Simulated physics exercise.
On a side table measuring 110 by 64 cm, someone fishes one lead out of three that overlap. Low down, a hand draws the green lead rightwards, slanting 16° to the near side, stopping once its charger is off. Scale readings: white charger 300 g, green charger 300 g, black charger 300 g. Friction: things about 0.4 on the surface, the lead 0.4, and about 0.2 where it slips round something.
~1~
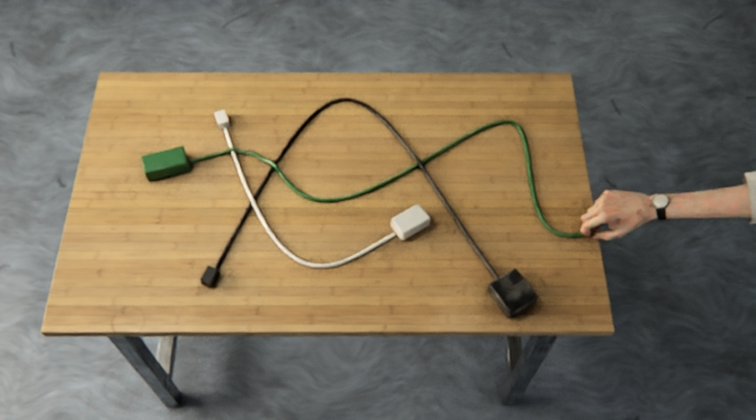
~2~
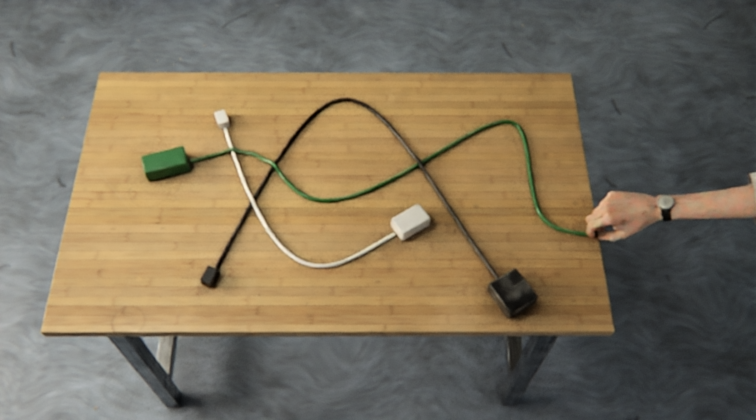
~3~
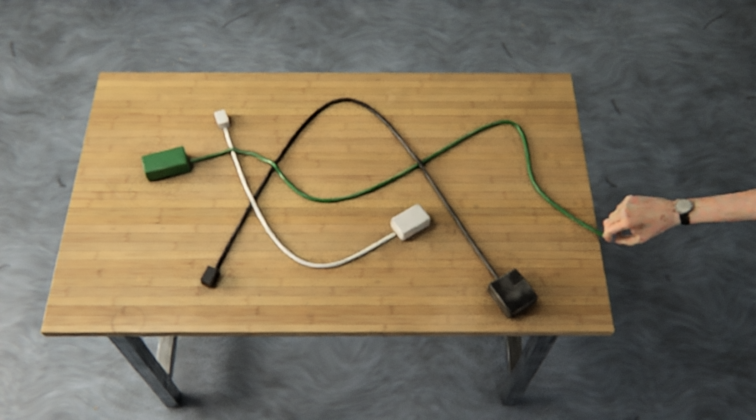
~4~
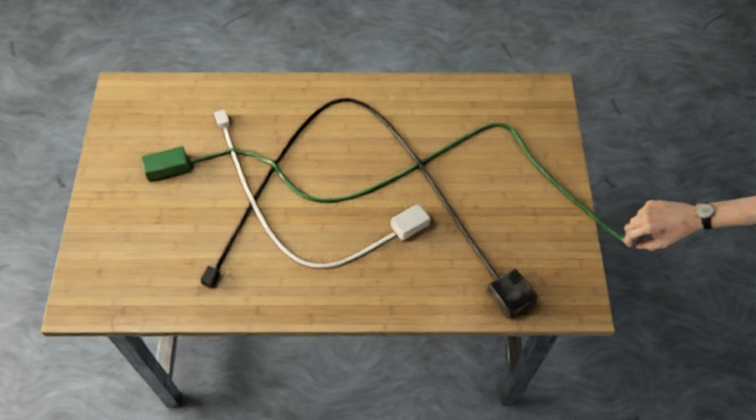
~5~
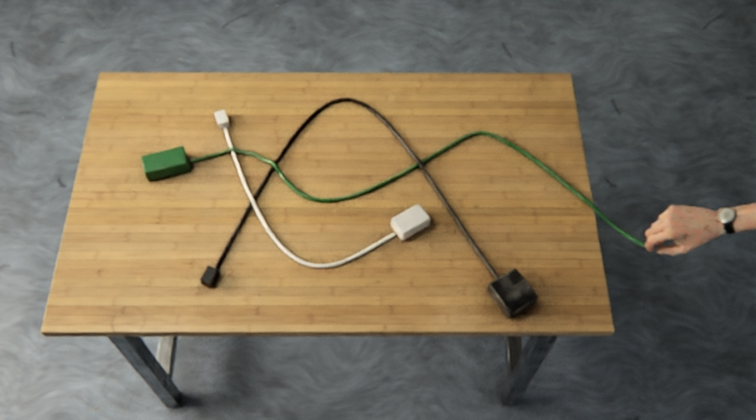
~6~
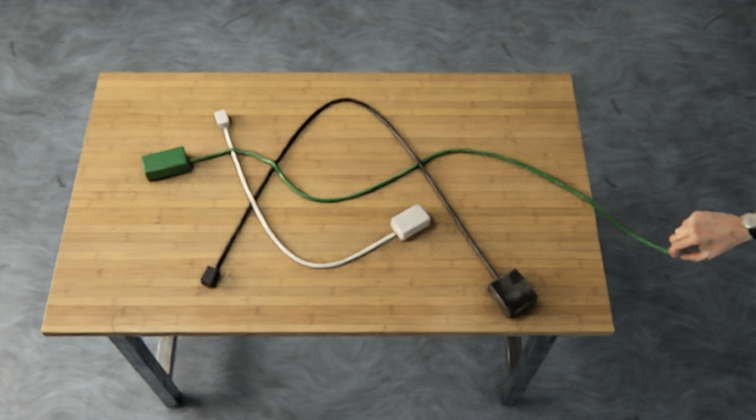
A hand pulling the green lead rightwards past the table edge, straightening its loop, while the crossing white and black leads lie still.
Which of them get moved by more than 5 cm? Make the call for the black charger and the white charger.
Black charger: Moved; white charger: Not moved.
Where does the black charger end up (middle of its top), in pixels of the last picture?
In the last view, the top sits at about (565, 293).
Next, the green lead's tail end at (267, 189); green charger 18 cm off its start.
Then, the green lead's tail end at (429, 213); white charger 2 cm off its start, green charger 52 cm off its start, white plug 15 cm off its start.
After that, the green lead's tail end at (588, 256); white charger 2 cm off its start at (416, 227), green charger 85 cm off its start at (568, 240), white plug 15 cm off its start at (264, 157).
Later, the green lead has left the top; black charger 10 cm off its start, white charger 2 cm off its start, green charger over the edge.
At the end, the green lead has left the top; black charger 10 cm off its start at (565, 293), white charger 2 cm off its start at (416, 227), green charger over the edge, black plug 43 cm off its start at (411, 201).
